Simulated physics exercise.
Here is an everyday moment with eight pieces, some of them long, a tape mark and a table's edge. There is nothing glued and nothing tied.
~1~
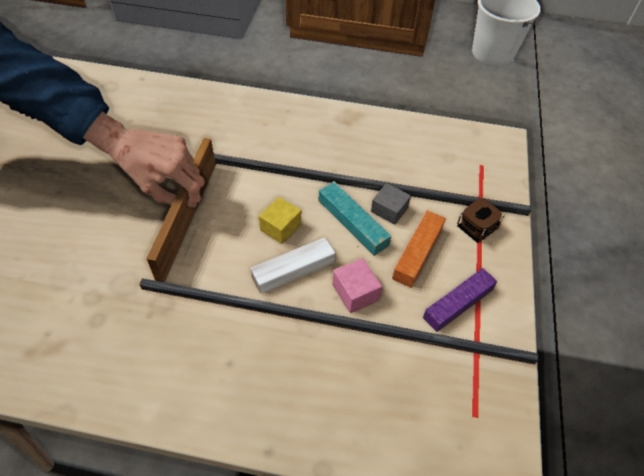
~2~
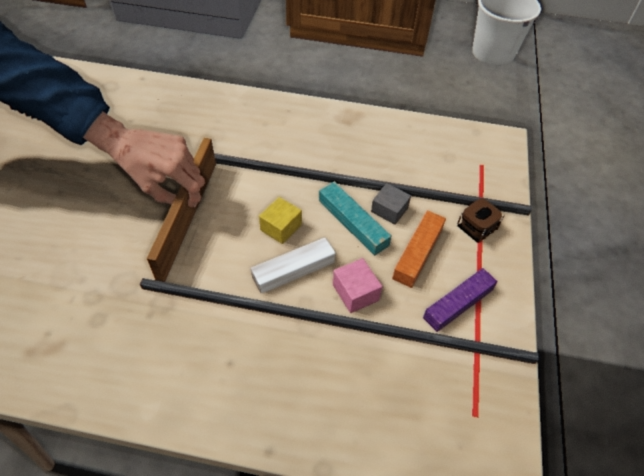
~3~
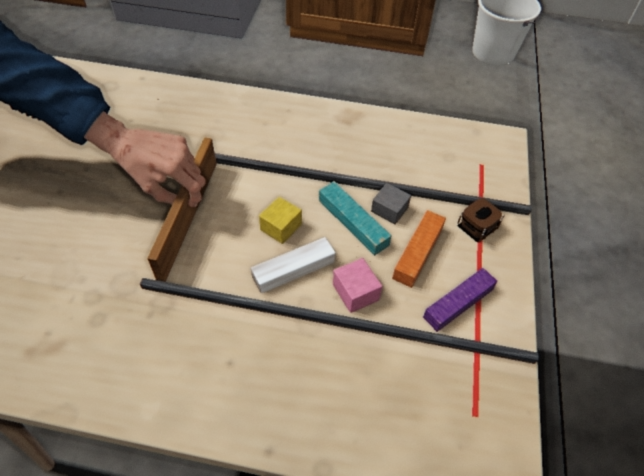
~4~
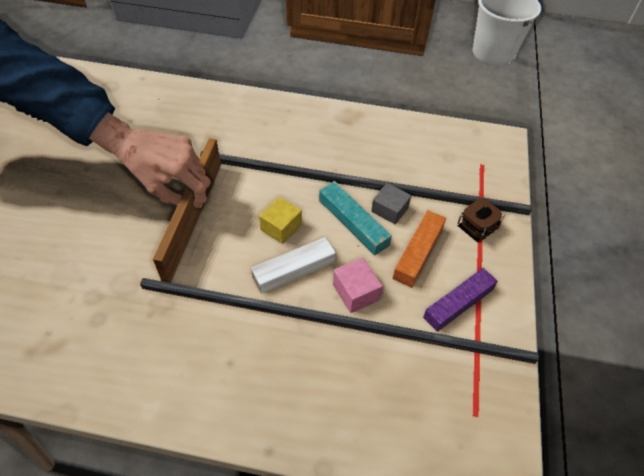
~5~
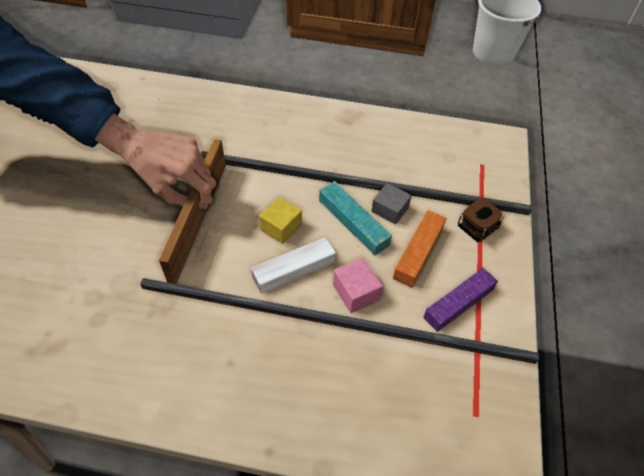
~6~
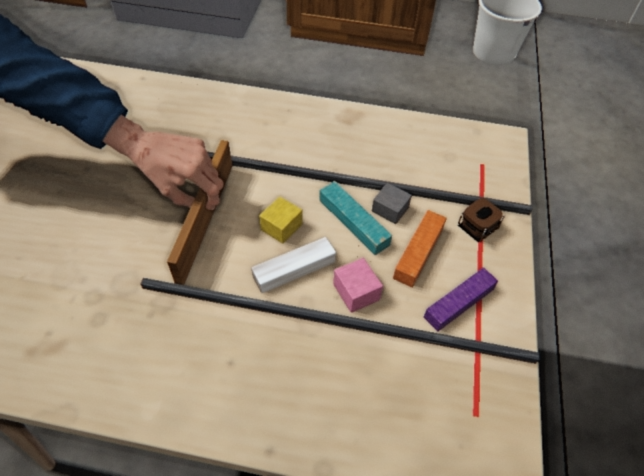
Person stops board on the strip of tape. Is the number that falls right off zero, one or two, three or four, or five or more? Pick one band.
It is three or four.
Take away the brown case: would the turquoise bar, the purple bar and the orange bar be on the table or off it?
Result - turquoise bar: Up; purple bar: Gone; orange bar: Gone.
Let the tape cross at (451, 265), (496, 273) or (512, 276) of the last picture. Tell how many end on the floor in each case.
In that order 1, 5 and 7.
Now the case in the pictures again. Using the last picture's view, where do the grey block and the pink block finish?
The first comes to rest at (534, 225), and the second at (535, 331).
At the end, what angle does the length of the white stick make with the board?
It works out to near 25°.
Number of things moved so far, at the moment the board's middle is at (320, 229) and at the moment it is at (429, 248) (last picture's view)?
Tally: First 4; then 8.
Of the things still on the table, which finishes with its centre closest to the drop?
That would be the grey block.
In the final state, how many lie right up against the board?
3 of them.
Soon after, none off yet; brown case at rest near (481, 220); purple bar at rest near (461, 299); orange bar at rest near (420, 247).
After that, none off yet; brown case at rest near (481, 220); purple bar moving near (466, 300); orange bar displaced a little near (449, 257).
And then, none off yet; brown case displaced about its own width near (524, 234); purple bar displaced about its own width near (529, 312); orange bar displaced about its own width near (515, 277).
In the end, the number that fall off is three or four; gone, orange bar, purple bar and brown case.
